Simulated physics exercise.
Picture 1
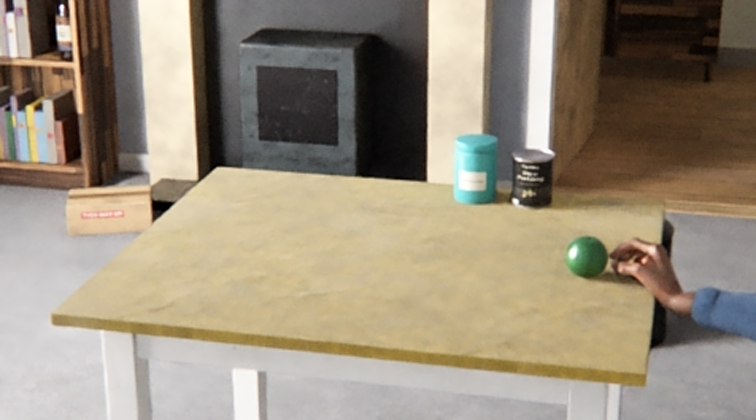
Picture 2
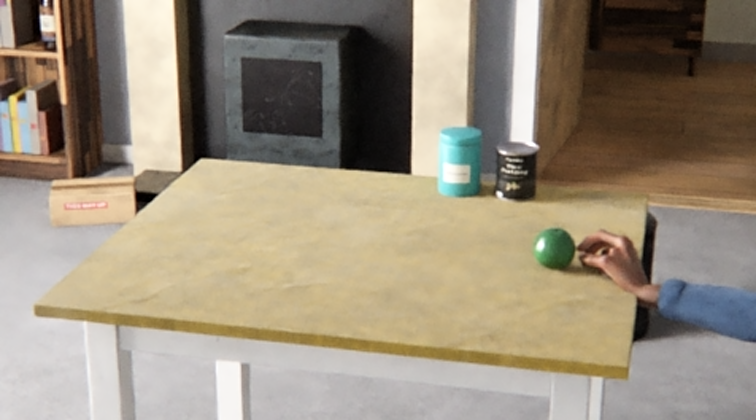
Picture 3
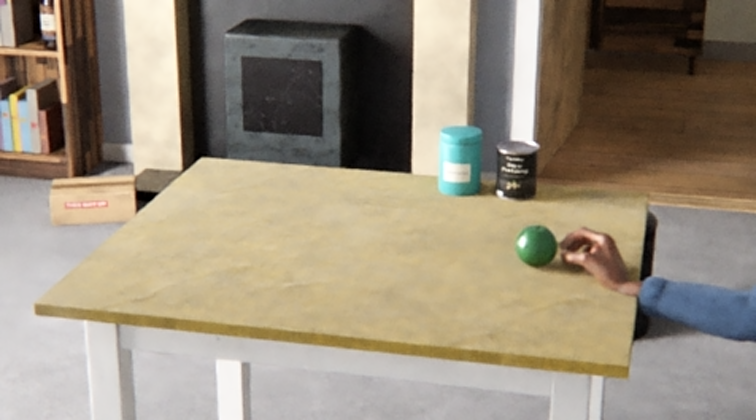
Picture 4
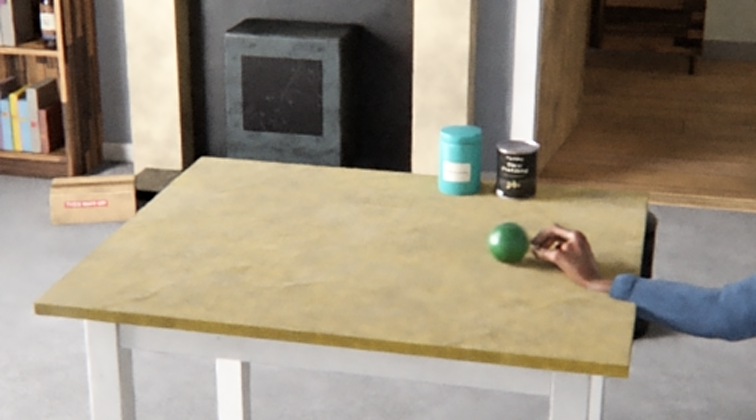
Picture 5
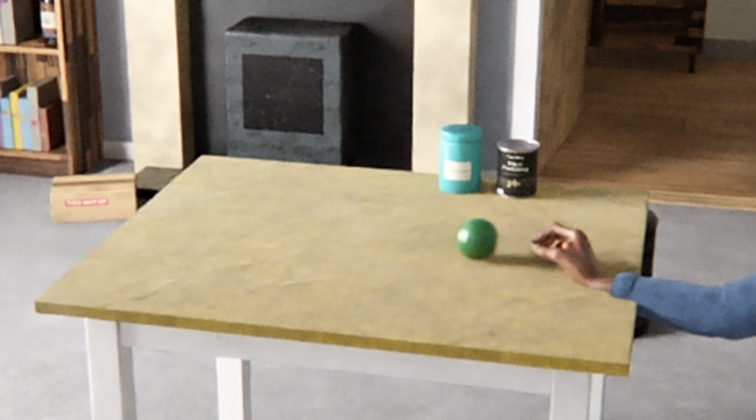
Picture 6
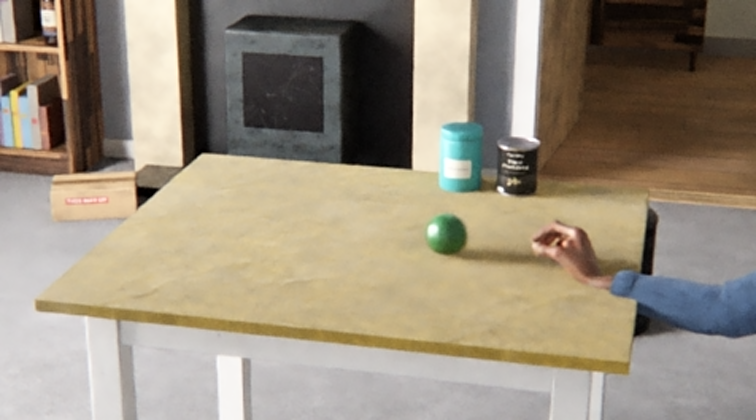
In a room with a dark stove and a bookshelf, a hand at the right side of a pale wooden table pushes a green apple leftward, past a teal canister and a black tin behind it. The hand then stays back while the apple keeps moving left across the tabletop.
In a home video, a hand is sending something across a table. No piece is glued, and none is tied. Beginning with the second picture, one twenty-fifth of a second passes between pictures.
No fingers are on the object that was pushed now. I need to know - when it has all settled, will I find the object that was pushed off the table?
Yes, it will be off the table.
Then, 0.20 s past the last view, green apple displaced well along near (306, 222).
Then, 0.60 s past the last view, green apple now off the table.
Then, 0.90 s past the last view, things are still on the move.
Finally, off the table, green apple.
